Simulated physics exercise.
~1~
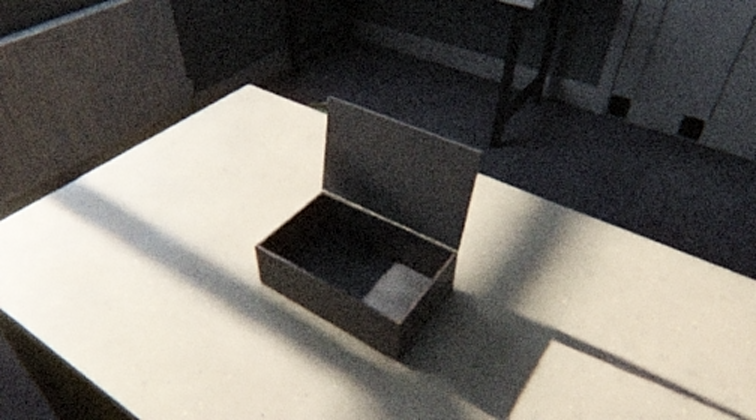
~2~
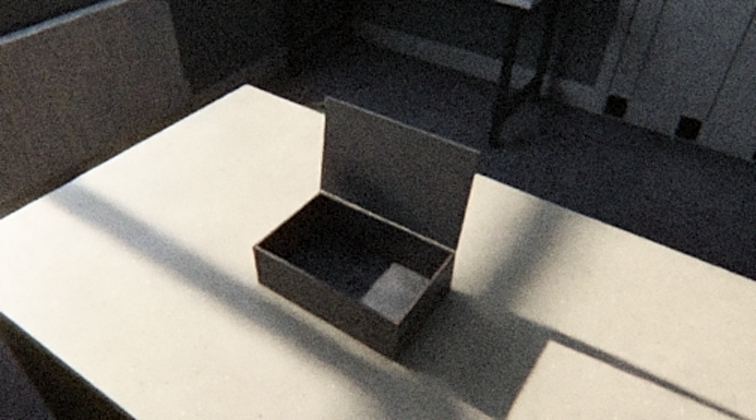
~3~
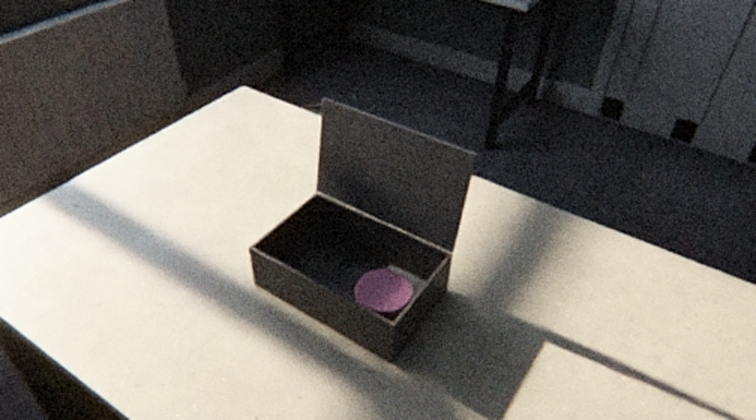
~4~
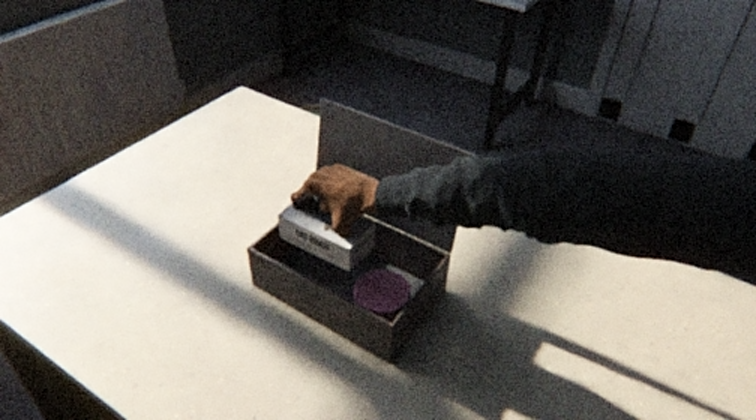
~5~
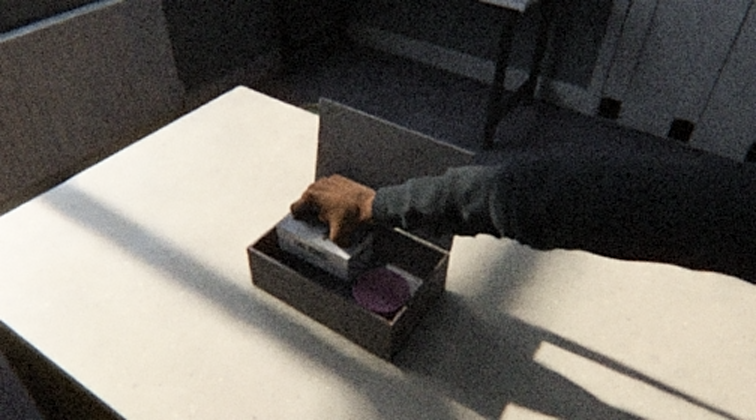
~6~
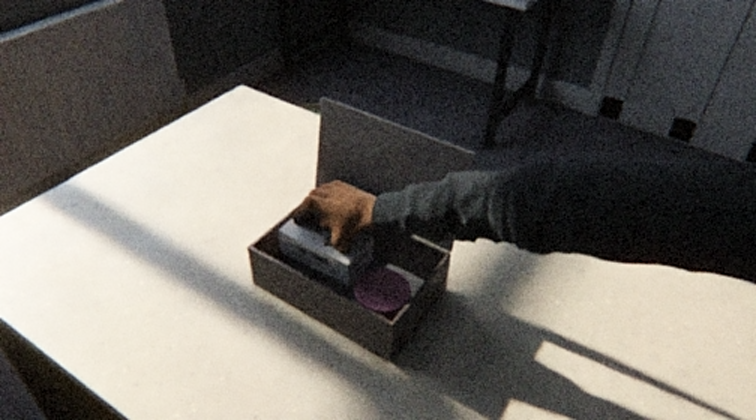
On a sunlit table, a pink tub appearing in an open hinged box, then a hand lowering a white carton in beside it.
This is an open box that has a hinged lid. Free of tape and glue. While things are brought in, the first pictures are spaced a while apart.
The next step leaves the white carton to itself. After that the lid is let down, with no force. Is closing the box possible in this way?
My guess is the lid ends up seated.
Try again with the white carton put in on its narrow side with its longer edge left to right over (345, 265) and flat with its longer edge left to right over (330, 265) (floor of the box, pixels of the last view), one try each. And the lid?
In the first case it comes fully down; in the second case it comes fully down.
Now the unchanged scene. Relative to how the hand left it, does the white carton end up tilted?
Once everything settles, it keeps its original angle.
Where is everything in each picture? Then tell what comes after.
The last thing is not in view yet, in the first frame.
The last thing is not in view yet, in the second frame.
The last thing is not in view yet; pink tub (383, 303), in the third frame.
Coming down; white carton (327, 230); pink tub (382, 303), in the fourth frame.
Coming down; white carton (325, 240); pink tub (381, 303), in the fifth frame.
In place under the hand; white carton (326, 245); pink tub (382, 302), in the sixth frame.
Then, 1.00 s on from there, lid starting down; white carton shifted a little near (320, 275).
Then, 1.60 s on from there, lid 59° above the rim; white carton shifted a little near (320, 275).
Then, 2.10 s on from there, lid 19° above the rim; white carton shifted a little near (320, 275).
In the end, lid shut; moved from the start, white carton; pink tub unmoved. At the end, from the last picture's camera, white carton near (320, 275).
